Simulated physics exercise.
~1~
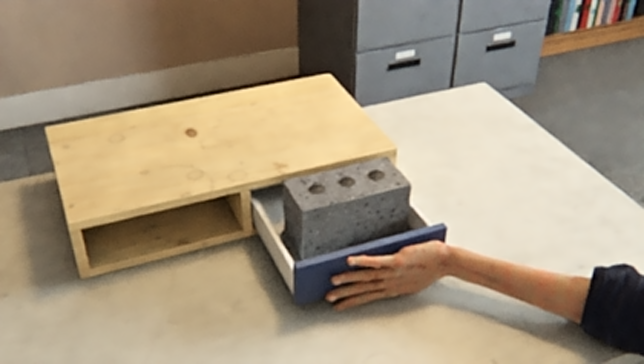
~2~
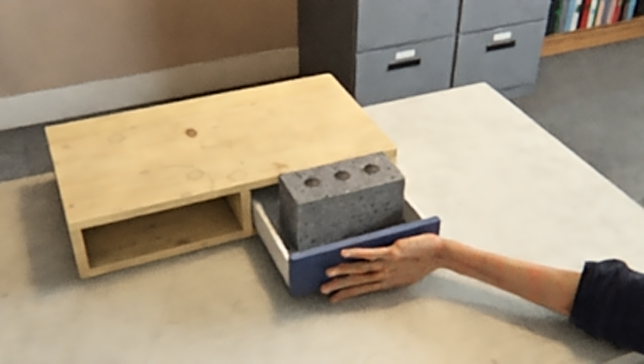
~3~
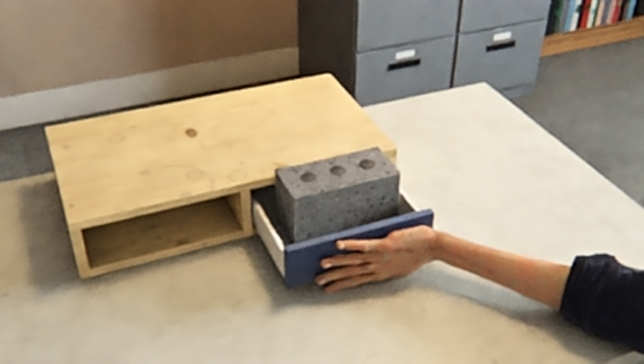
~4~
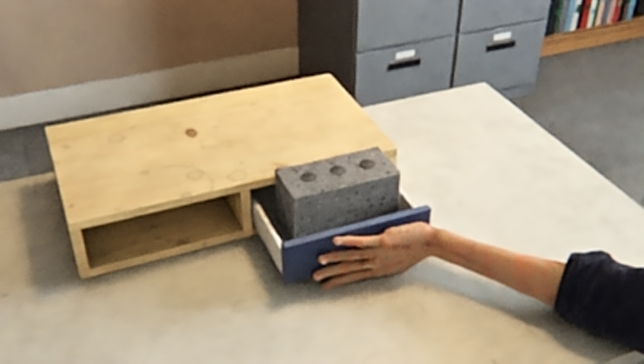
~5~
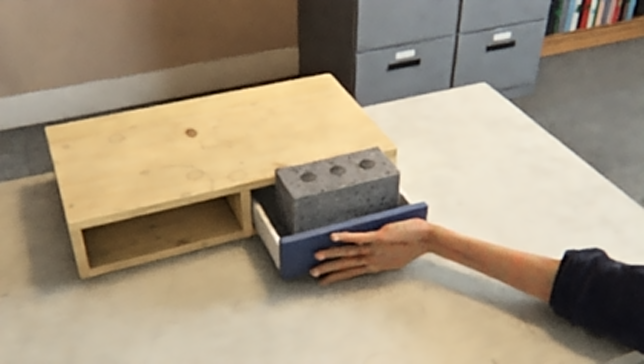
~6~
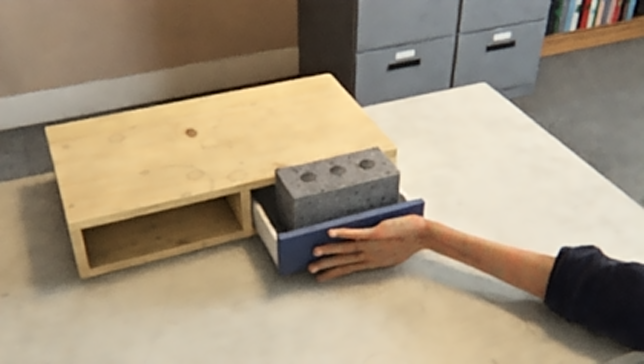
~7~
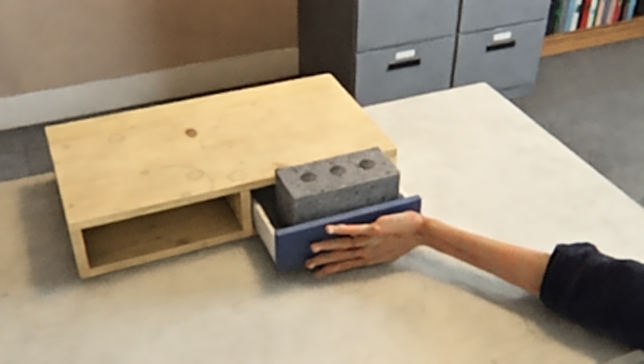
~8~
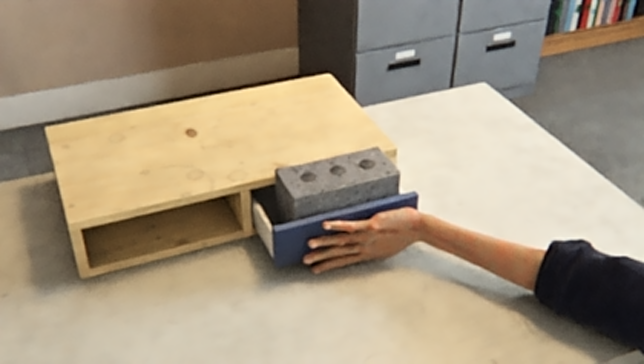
A blue-fronted drawer holding a grey brick with three holes slides a short way into a light wooden chest on a table as a hand pushes its front, then slows to slight movement and remains partly open, the hand still against it.
